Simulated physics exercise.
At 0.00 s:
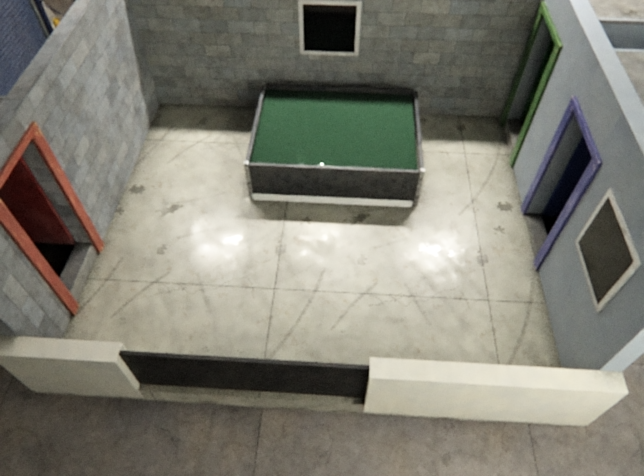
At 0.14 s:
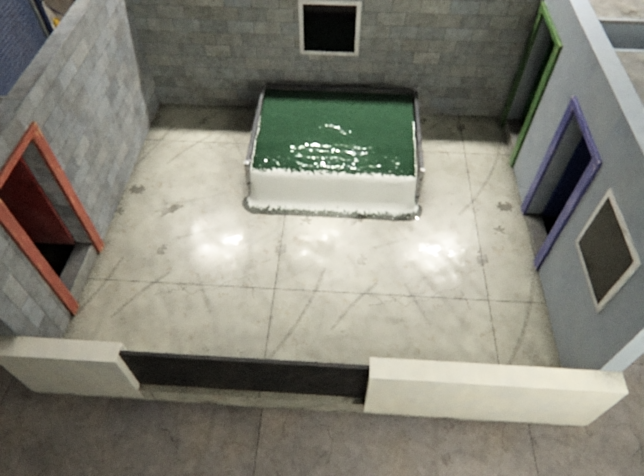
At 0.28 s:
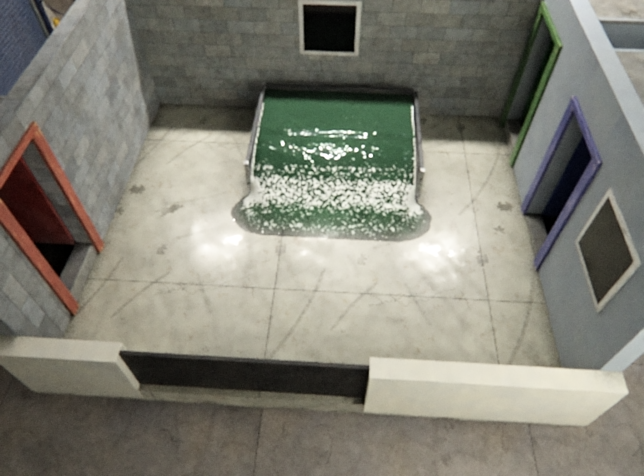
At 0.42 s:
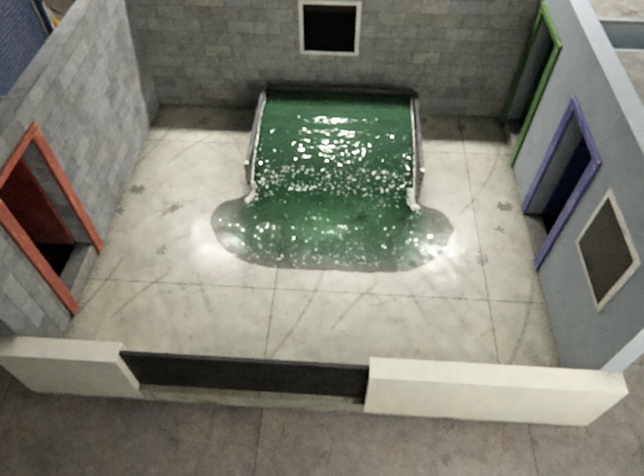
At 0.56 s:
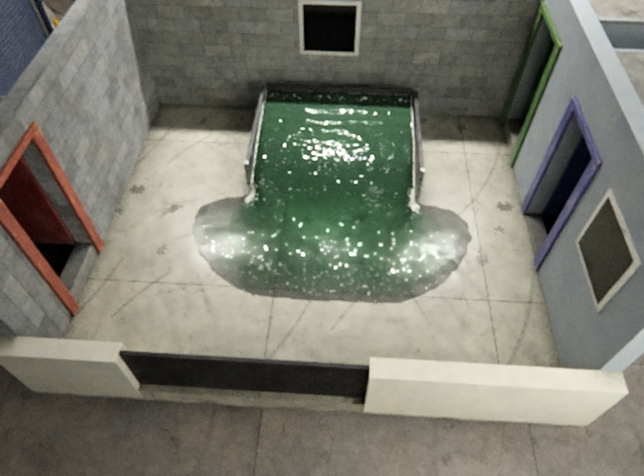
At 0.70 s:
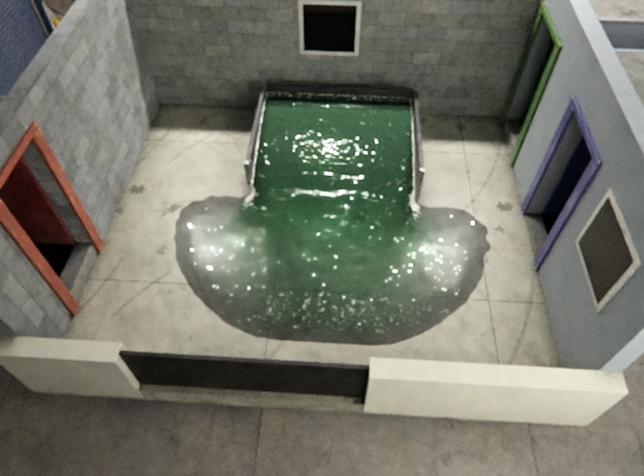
A roofless, shed-like room with grey block walls and a pale hard floor is seen from above its low front wall. A dark-sided tank of green water sits against the back wall below a small window, with an orange doorway at left and green and purple ones at right. The tank's front opens and the water pours out, spreading forward and sideways in a widening rounded pool, while the camera stays still.
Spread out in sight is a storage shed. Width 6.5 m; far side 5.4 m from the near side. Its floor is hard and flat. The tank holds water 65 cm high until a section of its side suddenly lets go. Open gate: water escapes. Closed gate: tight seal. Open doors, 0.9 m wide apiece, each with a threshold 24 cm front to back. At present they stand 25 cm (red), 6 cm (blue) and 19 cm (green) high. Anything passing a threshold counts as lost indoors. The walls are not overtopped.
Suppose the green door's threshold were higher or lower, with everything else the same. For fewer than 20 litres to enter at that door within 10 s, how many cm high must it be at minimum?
It must be roughly 14 cm high.
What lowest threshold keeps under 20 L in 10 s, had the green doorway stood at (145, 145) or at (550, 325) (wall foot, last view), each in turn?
Around 12.0 and 22 cm respectively.
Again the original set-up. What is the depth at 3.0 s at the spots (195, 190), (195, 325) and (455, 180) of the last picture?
The three readings, in order, are 0, 20 and 0 cm.
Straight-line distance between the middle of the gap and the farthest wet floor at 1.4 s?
About 3.8 m.
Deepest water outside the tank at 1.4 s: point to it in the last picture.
(320, 382).
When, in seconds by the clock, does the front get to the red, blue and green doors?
Red door 1.8 seconds, blue door 1.8 seconds, green door 4.0 seconds.
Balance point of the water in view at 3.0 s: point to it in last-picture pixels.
(324, 275) or so.
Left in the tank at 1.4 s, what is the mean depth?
Around 32 cm on average.
After 1.4 s water covers 50 % of the floor, deepest (41 cm) near (320, 382); it has not reached the green door.
After 3.0 s water covers 60 % of the floor, deepest (39 cm) near (52, 366); it has not reached the green door.
After 10.0 s water covers 100 % of the floor, deepest (16 cm) near (99, 253); 14 cm at the green door, 1 litre in over its 19 cm threshold.
At the green door as built, the water arrived by 4.0 s and peaked near 19 cm at 7.0 s.
With a threshold of 12.5 cm, 32 litres would have come in within the 10 s; with 17 cm, 4 litres. So under 20 litres takes about 14 cm.
